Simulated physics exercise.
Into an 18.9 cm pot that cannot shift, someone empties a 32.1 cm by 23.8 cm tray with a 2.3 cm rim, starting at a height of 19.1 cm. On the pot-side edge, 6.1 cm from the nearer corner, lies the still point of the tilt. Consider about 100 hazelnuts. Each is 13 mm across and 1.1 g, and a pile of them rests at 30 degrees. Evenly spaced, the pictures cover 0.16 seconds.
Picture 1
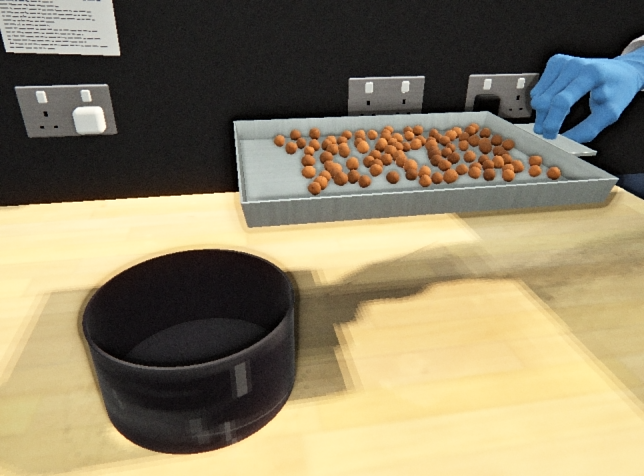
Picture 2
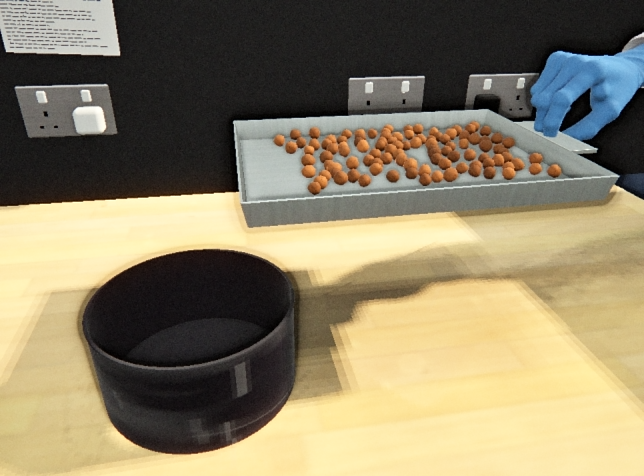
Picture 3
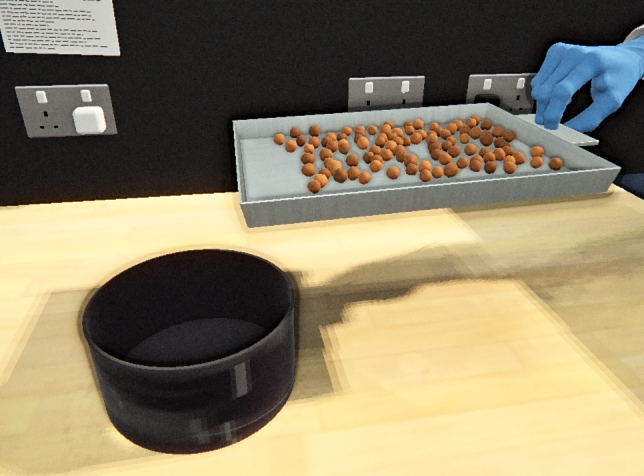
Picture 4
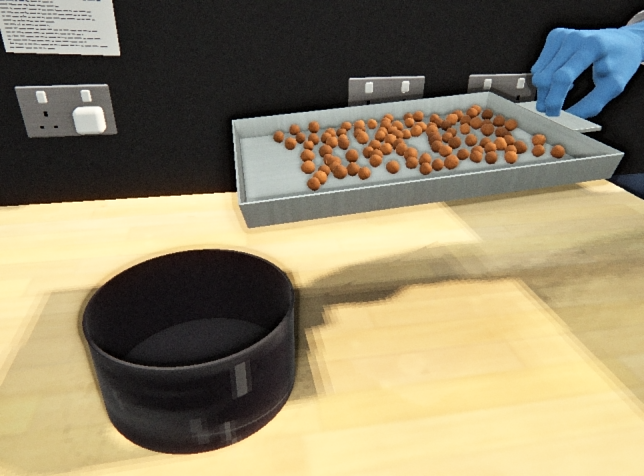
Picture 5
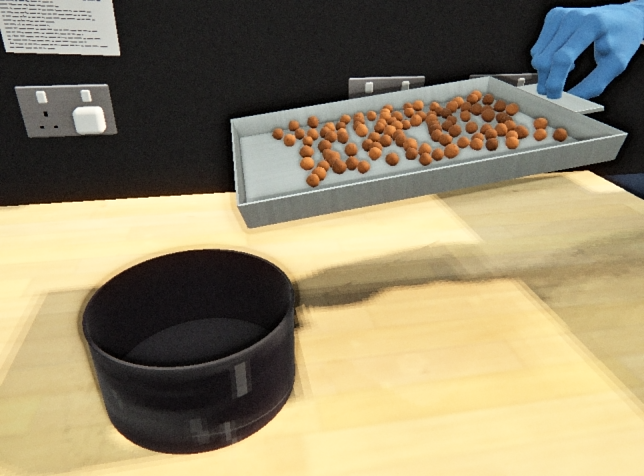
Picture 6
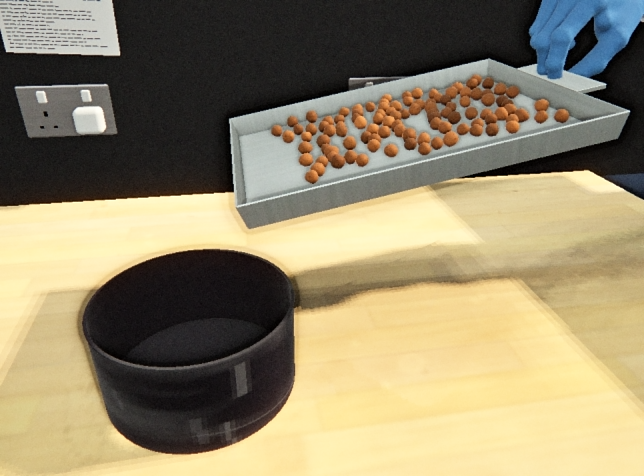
The footage shows a blue-gloved hand gripping the right end of a grey tray of round brown nuts and gradually raising it, tilting the tray down toward the left, while a black pot stays still on the wooden surface.
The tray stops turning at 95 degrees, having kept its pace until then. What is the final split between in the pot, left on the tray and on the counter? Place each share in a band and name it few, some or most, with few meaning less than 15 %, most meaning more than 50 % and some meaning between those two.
In the end: Pot most, left on the tray few, counter some.
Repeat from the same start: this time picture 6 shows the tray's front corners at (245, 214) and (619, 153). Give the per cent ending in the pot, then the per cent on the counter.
The pot gets 60 and the counter 40.
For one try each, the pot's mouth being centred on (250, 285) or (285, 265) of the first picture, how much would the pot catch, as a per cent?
I'd say close to 60 percent for the first spot and 5 percent for the second.
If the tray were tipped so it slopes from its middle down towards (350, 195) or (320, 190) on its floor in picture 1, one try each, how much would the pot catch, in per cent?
Near 75 and 95 percent, in that order.
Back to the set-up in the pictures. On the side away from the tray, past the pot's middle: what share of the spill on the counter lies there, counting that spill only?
Estimate: Roughly 90 per cent of the pieces.
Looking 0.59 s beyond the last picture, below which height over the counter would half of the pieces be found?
Roughly 20 centimetres, give or take.
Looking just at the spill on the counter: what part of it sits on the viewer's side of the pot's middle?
Near 0 in a hundred.
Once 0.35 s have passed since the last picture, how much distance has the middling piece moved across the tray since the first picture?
10 cm.
Then, 0.35 s after the last picture, tilt 52 degrees; the tray holds 100 %, the pot 0 %.
Then, 0.59 s after the last picture, tilt 80 degrees; the tray holds 75 %, the pot 5 %.
Then, 0.93 s after the last picture, tilt 95 degrees; the tray holds 20 %, the pot 50 %.
In the end, pot 75 %, tray 0 %, counter 30 %.
